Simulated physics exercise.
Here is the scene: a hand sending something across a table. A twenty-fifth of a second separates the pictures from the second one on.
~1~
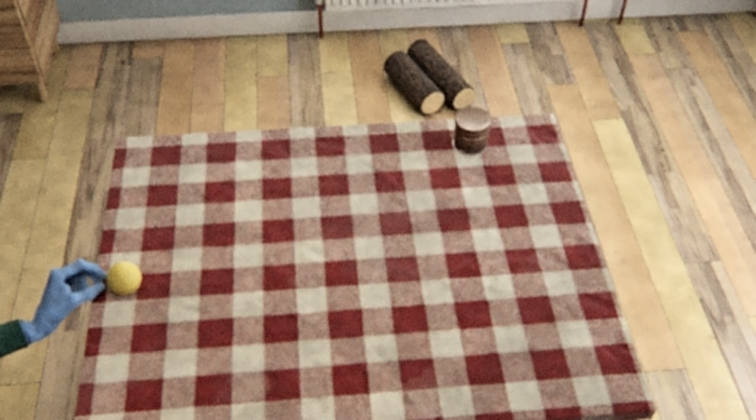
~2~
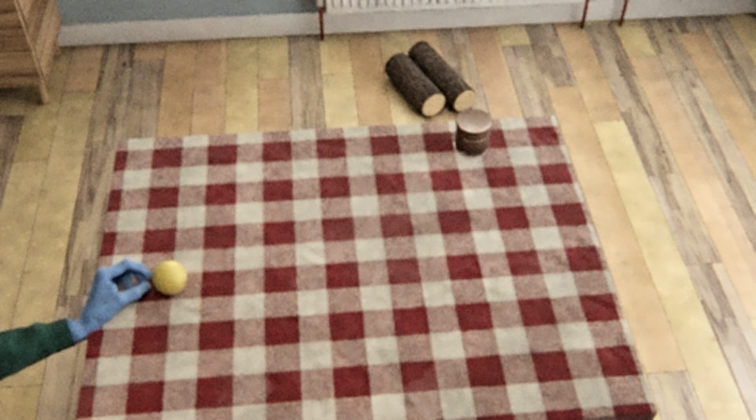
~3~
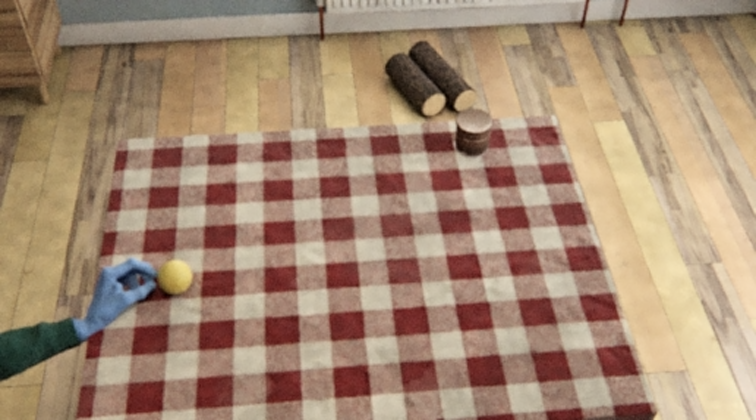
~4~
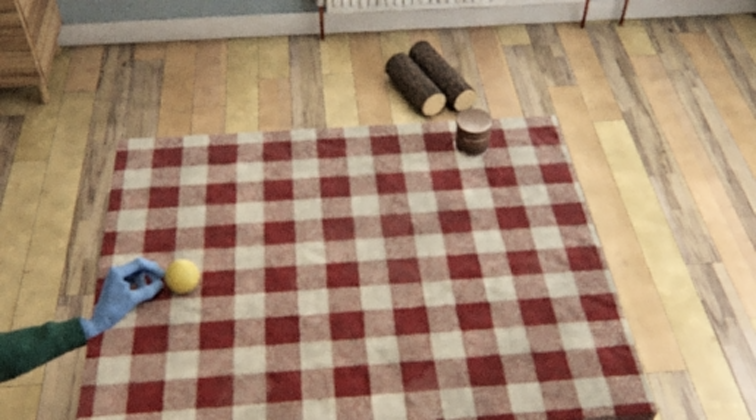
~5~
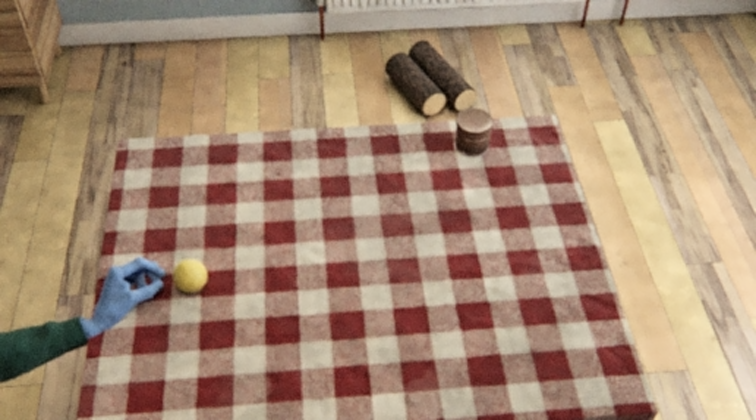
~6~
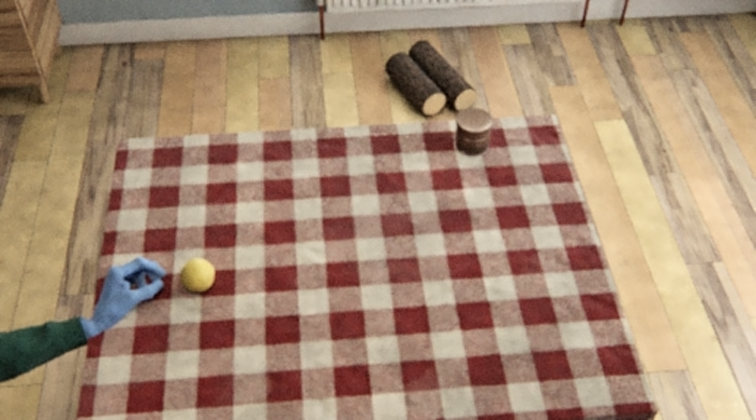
In the video, a blue-gloved hand at the left moves a yellow lemon rightward across a red and white checkered cloth, then releases it, and the lemon rolls slightly farther right while the logs behind stay still.
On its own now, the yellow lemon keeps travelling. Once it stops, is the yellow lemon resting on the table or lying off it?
Ha, it sits on the tabletop once it's done.
Then, 0.20 s on from there, yellow lemon shifted about its own width near (231, 273).
Then, 0.40 s on from there, yellow lemon shifted well along near (257, 271).
Then, 0.70 s on from there, yellow lemon shifted well along near (285, 269).
In the end, moved from the start, yellow lemon. At the end, from the last picture's camera, yellow lemon near (297, 268).
